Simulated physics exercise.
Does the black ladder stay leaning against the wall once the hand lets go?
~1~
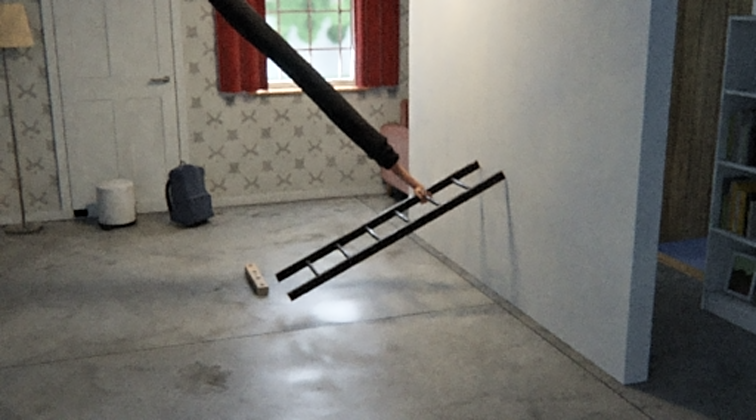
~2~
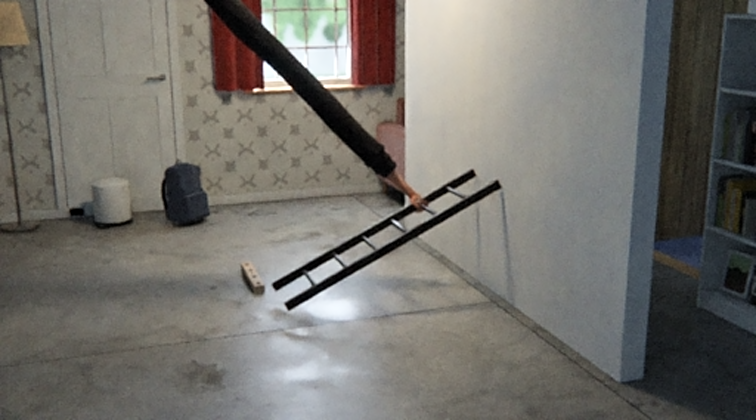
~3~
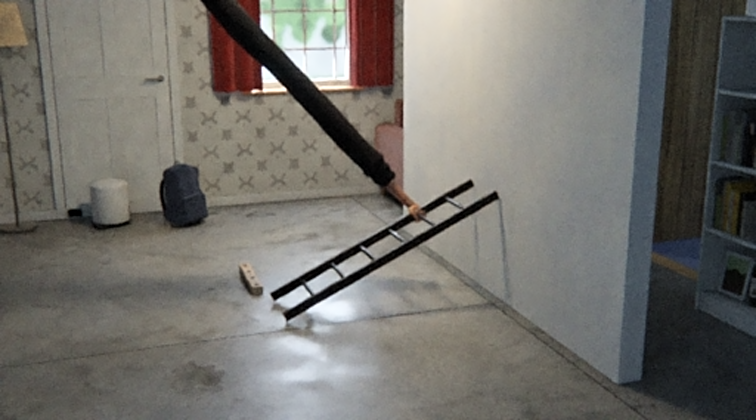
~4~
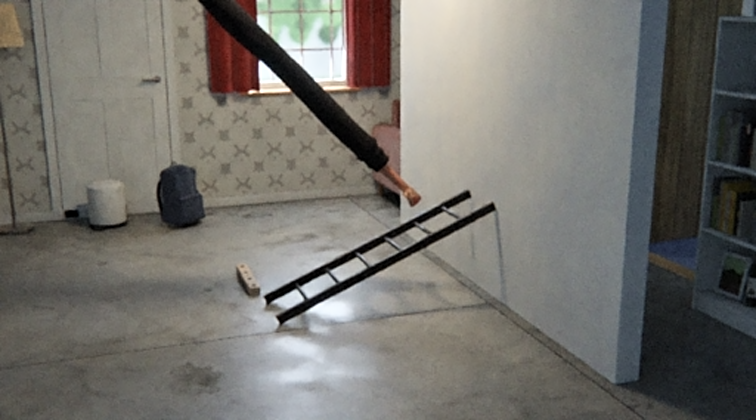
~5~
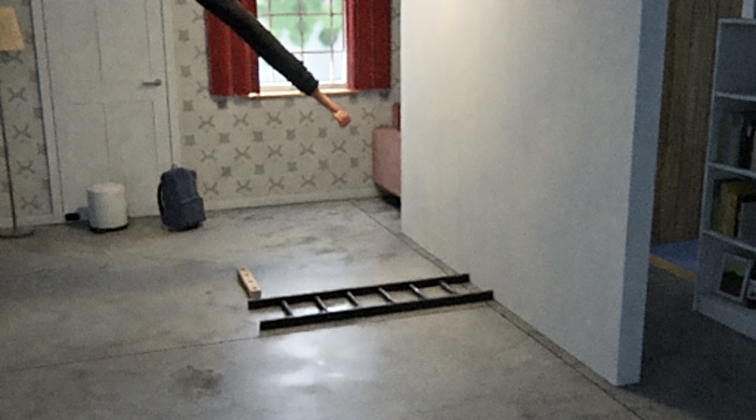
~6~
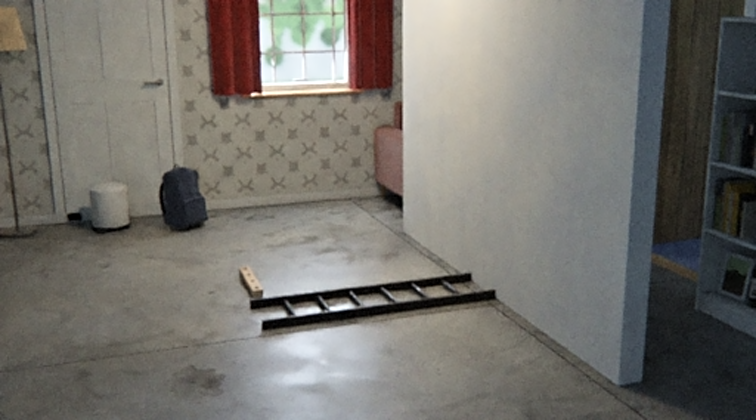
No, the black ladder slips down after it is released and ends up lying flat on the floor.
